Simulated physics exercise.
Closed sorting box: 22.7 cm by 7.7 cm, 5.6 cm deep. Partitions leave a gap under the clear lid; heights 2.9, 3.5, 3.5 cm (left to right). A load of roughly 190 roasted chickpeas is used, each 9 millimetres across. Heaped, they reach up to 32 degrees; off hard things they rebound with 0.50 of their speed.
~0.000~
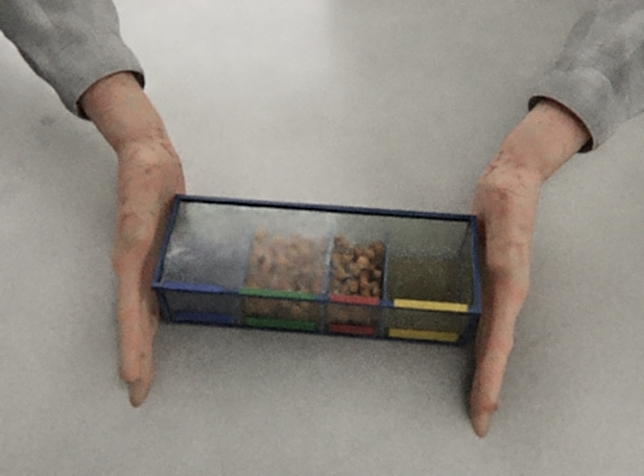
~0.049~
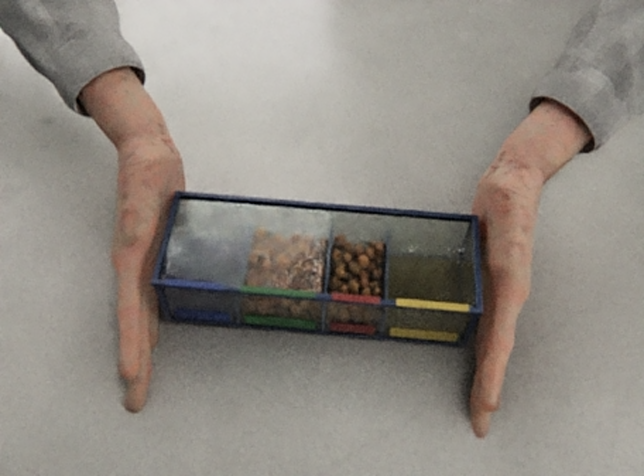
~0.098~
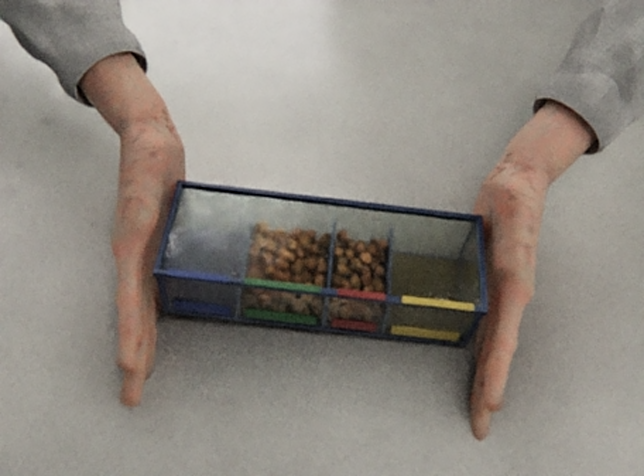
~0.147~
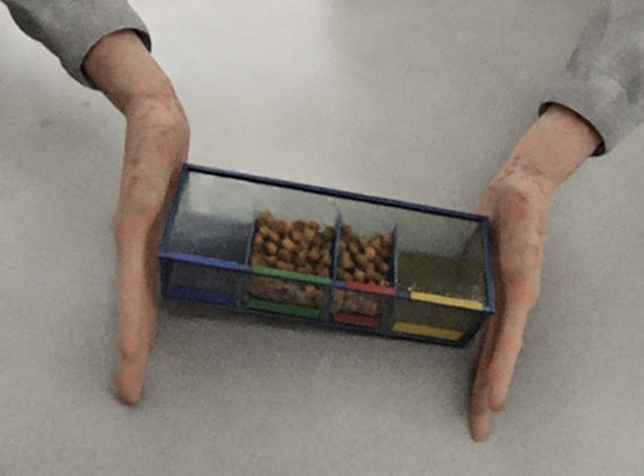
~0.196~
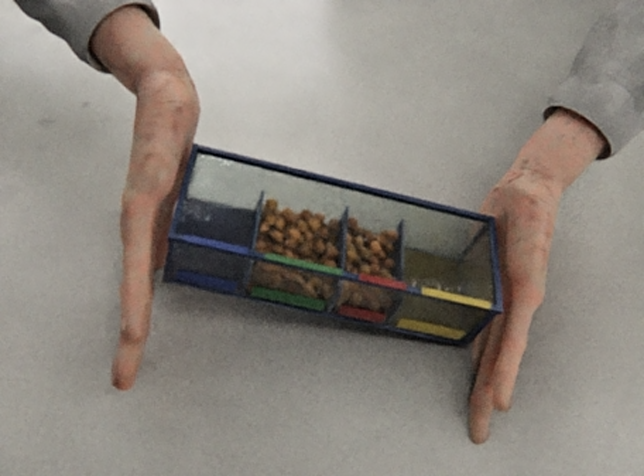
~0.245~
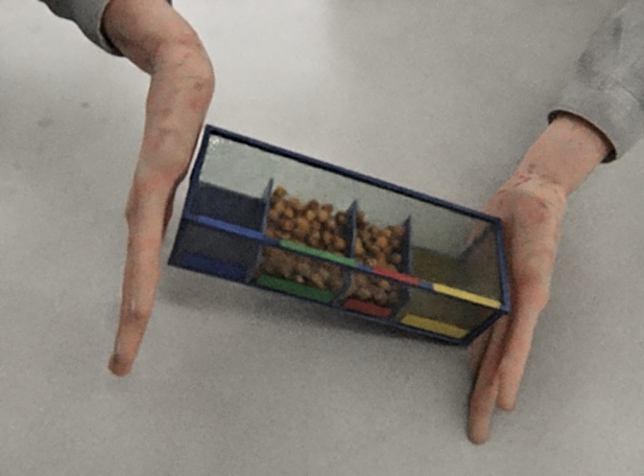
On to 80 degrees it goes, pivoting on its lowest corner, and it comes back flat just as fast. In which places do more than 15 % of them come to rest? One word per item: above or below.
In order - red: Above; blue: Below; green: Above; yellow: Above.
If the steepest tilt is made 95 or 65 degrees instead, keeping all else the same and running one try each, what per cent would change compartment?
Some 50 and 5 per cent.
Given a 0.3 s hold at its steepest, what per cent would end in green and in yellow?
Green 45; yellow 20.
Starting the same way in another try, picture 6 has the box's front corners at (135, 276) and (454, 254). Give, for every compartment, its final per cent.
Per cent at the end: Red 30; blue 25; green 45; yellow 0.
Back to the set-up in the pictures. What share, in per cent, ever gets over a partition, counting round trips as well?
Something like 25 per cent of the pieces.
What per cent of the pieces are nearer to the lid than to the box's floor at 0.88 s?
I'd put it at some 20 percent.
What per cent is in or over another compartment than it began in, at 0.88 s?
About 5 per cent.
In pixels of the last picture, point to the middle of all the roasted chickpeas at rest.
Centre at rest, approx.: (351, 279) px.
Then, at 0.88 s, tilt 79 degrees; red 45 %, green 55 %, yellow 5 %.
After 1.31 s, tilt 33 degrees; red 40 %, green 40 %, yellow 20 %.
After 1.81 s, tilt 0 degrees; red 40 %, green 40 %, yellow 20 %.
In the end, at 2.2 s, red 40 %, blue 0 %, green 40 %, yellow 20 %.
